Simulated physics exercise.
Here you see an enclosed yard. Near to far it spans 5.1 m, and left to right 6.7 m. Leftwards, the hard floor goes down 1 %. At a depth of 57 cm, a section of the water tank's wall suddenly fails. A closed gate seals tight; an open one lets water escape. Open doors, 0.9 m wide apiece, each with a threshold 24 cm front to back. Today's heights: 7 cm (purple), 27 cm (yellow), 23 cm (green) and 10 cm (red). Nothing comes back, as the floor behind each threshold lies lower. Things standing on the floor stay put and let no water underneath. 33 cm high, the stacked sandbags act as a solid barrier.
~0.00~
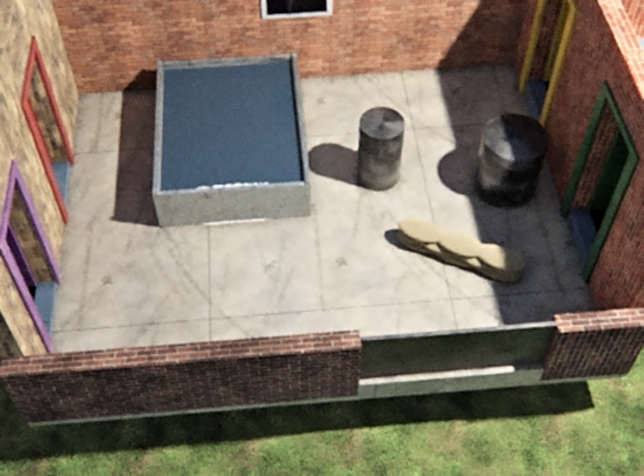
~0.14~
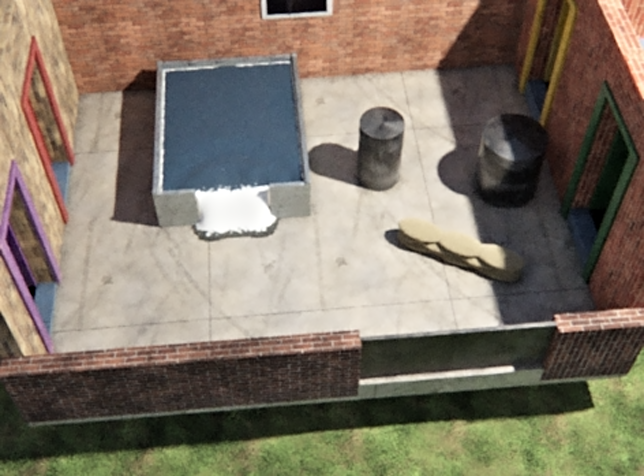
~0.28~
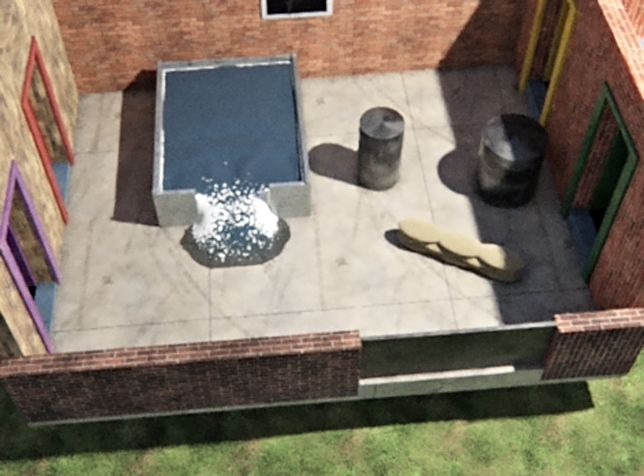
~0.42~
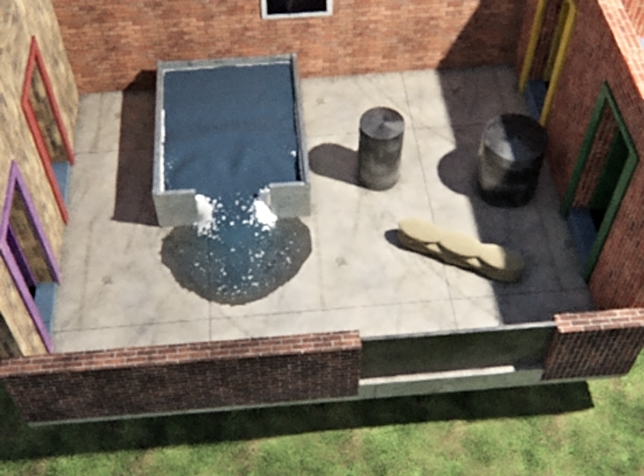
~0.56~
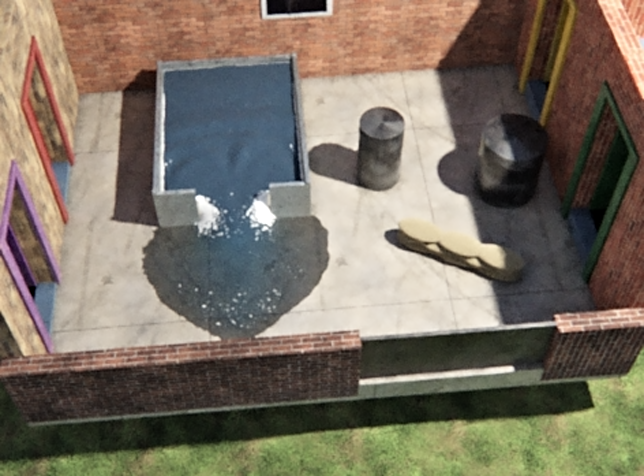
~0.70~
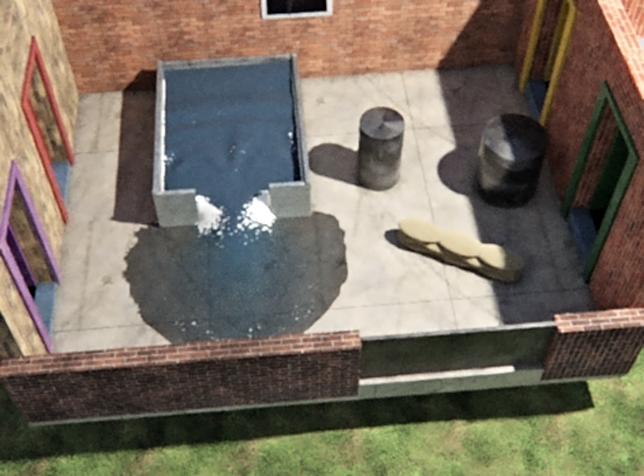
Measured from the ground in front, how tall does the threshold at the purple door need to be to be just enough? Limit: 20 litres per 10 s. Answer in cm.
It needs to be about 13.5 cm tall.
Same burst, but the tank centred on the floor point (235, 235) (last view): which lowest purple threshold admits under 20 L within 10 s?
Roughly 18 cm is needed.
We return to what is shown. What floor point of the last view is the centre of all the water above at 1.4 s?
(232, 189), roughly.
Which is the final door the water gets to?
Yellow, last of all.
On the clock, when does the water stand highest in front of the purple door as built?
Approximately 3.8 s.
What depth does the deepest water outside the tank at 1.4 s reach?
Close to 29 centimetres.
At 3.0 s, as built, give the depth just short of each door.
Depths in cm: Purple 14, yellow 0, green 0, red 0.
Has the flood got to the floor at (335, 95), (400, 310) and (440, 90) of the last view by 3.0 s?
One by one: Clear, drenched, clear.
After 1.4 s water covers 25 % of the floor, deepest (29 cm) near (241, 232); it has not reached the purple door.
After 3.0 s water covers 40 % of the floor, deepest (30 cm) near (46, 393); 14 cm at the purple door, 10 litres in over its 7 cm threshold.
After 10.0 s water covers 95 % of the floor, deepest (14 cm) near (46, 393); 12 cm at the purple door, 143 litres in over its 7 cm threshold.
At the purple door as built, the water arrived by 1.7 s and peaked near 15 cm at 3.8 s.
With a threshold of 12.5 cm, 31 litres would have come in within the 10 s; with 17 cm, 5 litres. So under 20 litres takes about 13.5 cm.
